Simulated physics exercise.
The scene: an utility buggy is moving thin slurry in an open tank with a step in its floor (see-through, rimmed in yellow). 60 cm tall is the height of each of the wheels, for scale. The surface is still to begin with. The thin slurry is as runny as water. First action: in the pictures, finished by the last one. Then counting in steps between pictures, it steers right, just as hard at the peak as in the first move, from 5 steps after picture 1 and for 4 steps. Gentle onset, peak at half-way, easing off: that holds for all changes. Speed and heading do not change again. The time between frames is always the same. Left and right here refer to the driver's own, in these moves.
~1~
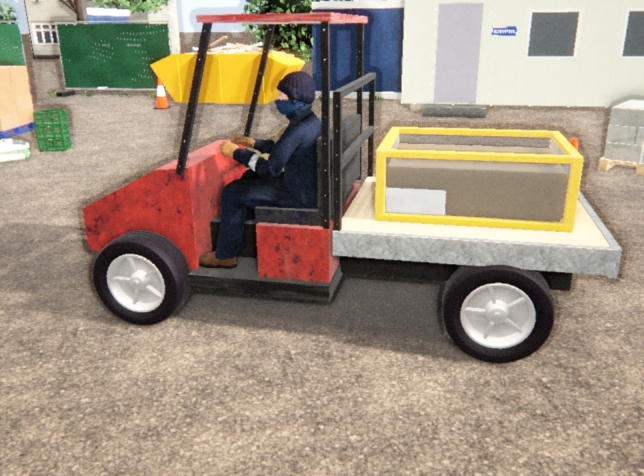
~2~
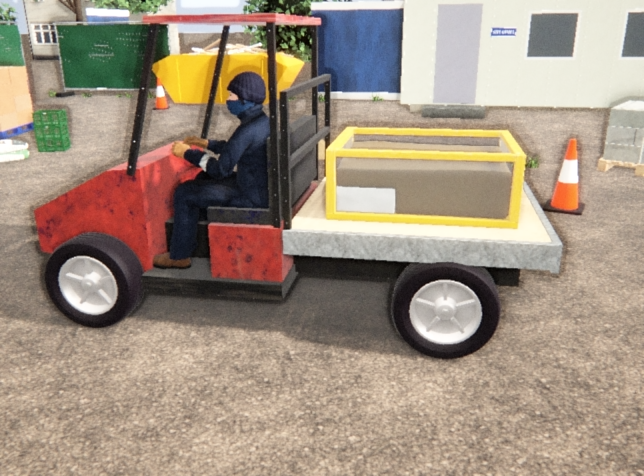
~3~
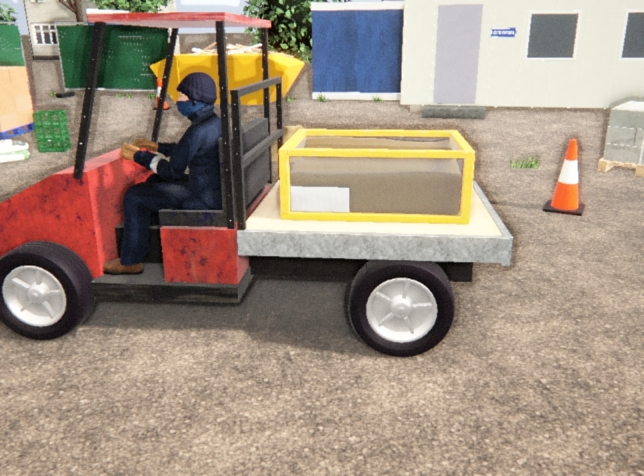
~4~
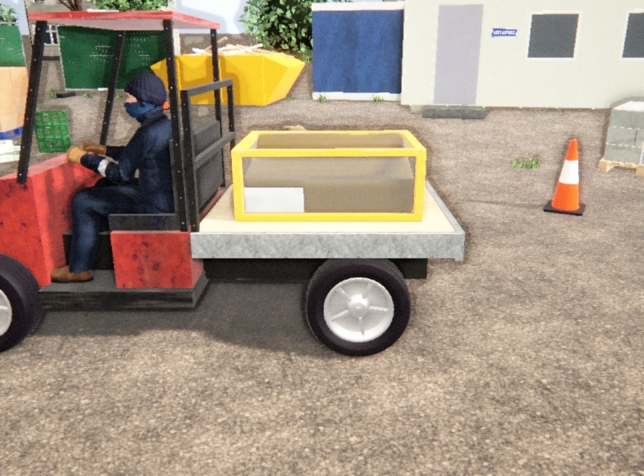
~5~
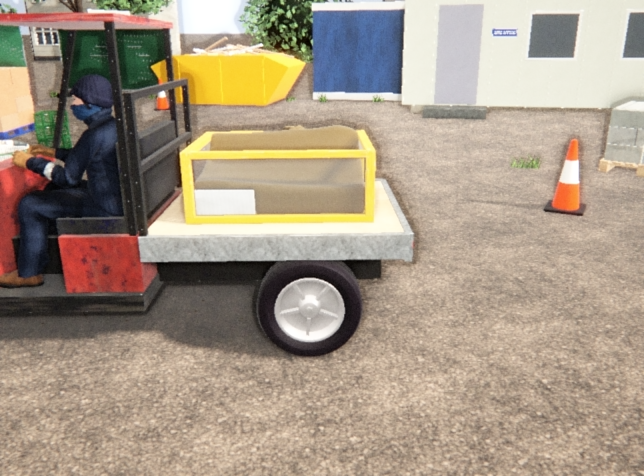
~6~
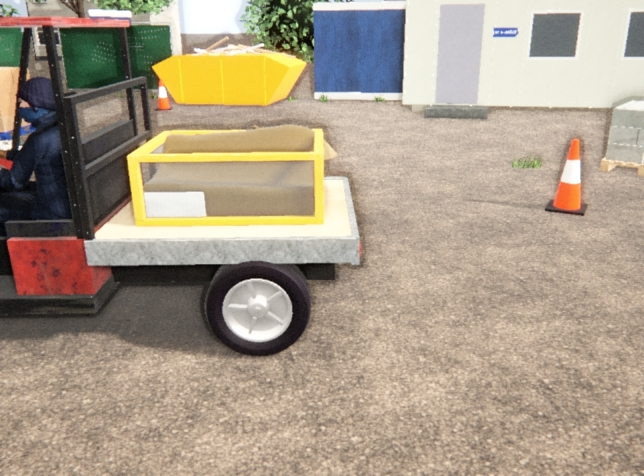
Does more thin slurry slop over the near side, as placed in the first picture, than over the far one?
Yes.
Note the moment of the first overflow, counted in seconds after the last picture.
I'd put it at near 0.2 seconds.
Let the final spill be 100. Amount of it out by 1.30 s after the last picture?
I'd say some 60 percent by then.
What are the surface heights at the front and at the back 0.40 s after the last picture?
About 32 cm at the front, 34 cm at the back.
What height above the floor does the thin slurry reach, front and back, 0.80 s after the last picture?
Front: 26 cm; back: 28 cm.
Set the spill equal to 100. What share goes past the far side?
It comes to about 30 per cent of the spill.
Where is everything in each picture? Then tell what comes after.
Level at the front (400, 165); level at the back (553, 170); still flat; edge of the step at (415, 190); the front is on the left, levels are read along the near wall; a wheel hub at (498, 320), in the first picture.
Level at the front (350, 167); level at the back (498, 170); still flat, in the second picture.
Level at the front (304, 170); level at the back (448, 169); rising 7° towards the far side, in the third picture.
Level at the front (257, 174); level at the back (401, 175); rising 14° towards the far side, in the fourth picture.
Level at the front (208, 178); level at the back (352, 182); rising 19° towards the far side, in the fifth picture.
Level at the front (159, 181); level at the back (302, 184); rising 18° towards the far side; a wheel hub at (257, 314), in the sixth picture.
Another 0.40 s on from the last picture, front 32 cm, middle 32 cm, back 34 cm above the lowest part of the floor; the loss stands at 1 per cent, over the far side.
Another 0.80 s on from the last picture, front 25 cm, middle 26 cm, back 27 cm above the lowest part of the floor; the loss stands at 6 per cent, over the near side, a little elsewhere.
Another 1.30 s on from the last picture, front 30 cm, middle 24 cm, back 26 cm above the lowest part of the floor; the loss stands at 7 per cent, over the near side, a little elsewhere.
Another 3.38 s on from the last picture, the loss stands at 12 per cent, over the near side and the far side, a little elsewhere; the near side has passed 6 per cent and the far side 3.
